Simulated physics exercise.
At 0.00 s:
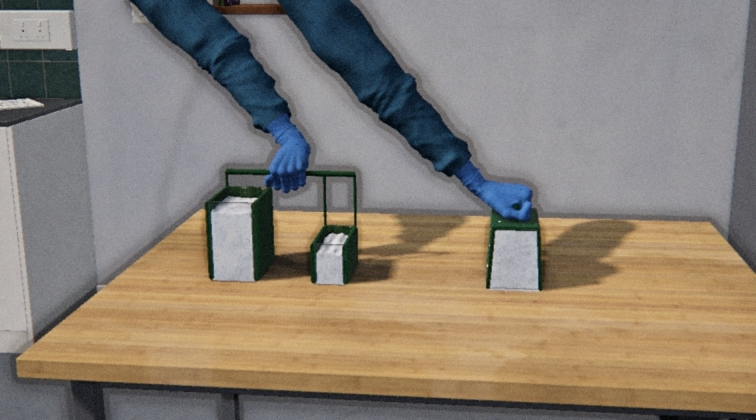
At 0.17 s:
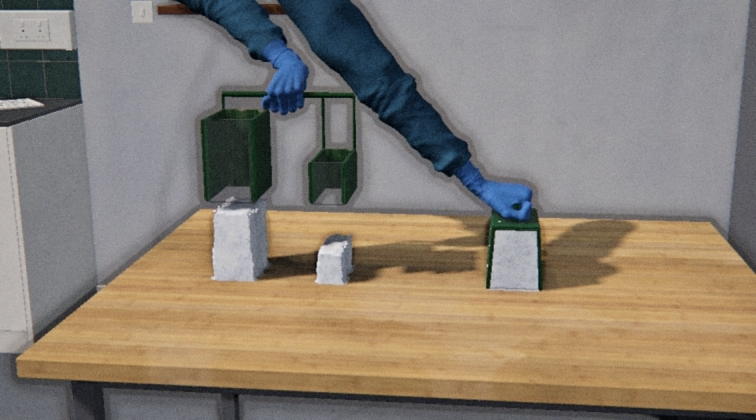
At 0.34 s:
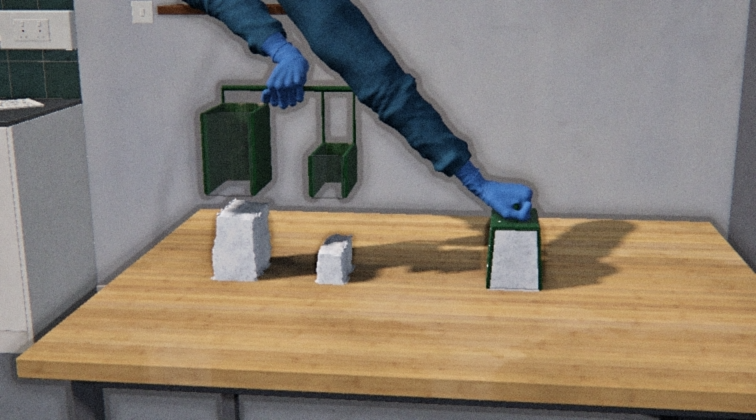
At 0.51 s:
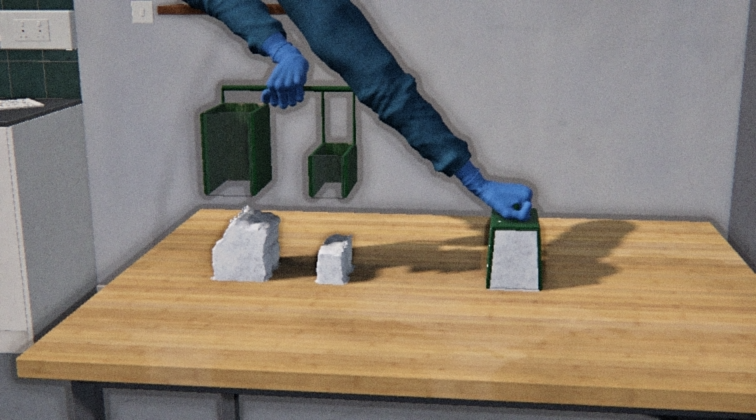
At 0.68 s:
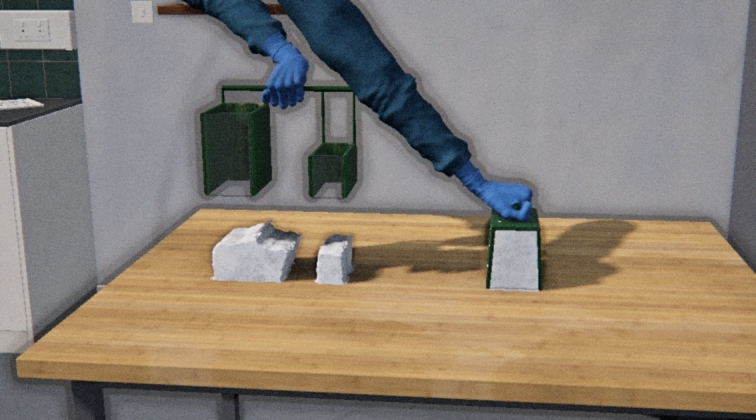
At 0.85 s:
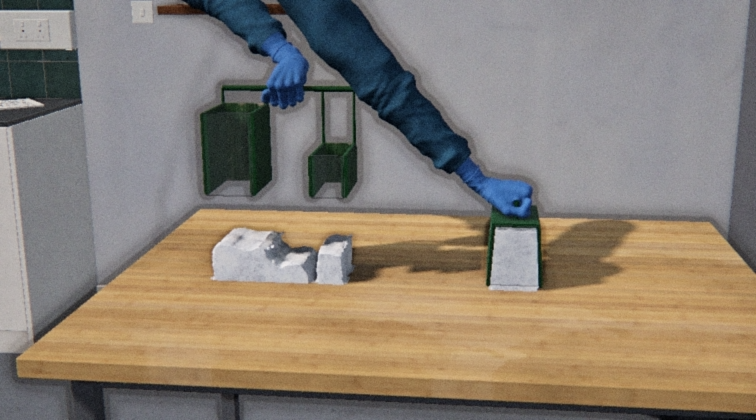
On a wooden table, a gloved hand lifts two green moulds and the taller white block slumps rightward.
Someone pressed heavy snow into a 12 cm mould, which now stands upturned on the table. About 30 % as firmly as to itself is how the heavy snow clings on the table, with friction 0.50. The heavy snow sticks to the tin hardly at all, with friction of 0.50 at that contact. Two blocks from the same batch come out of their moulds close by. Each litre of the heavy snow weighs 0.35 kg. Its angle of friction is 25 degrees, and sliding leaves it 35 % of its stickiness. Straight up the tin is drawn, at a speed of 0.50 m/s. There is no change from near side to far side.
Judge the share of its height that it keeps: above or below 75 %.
Likely result - higher than 75 per cent.
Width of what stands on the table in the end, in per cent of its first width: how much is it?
90 %.
After 1.03 s, the tin is up by 9.0 cm.
After 1.25 s, the tin is up by 20 cm; what stands on the table is 99 % of the tin's depth.
After 1.47 s, the tin is up by 24 cm; what stands on the table is 99 % of the tin's depth.
After 1.68 s, the tin is up by 24 cm; what stands on the table is 99 % of the tin's depth.
After 1.78 s, the tin is up by 24 cm; what stands on the table is 99 % of the tin's depth.
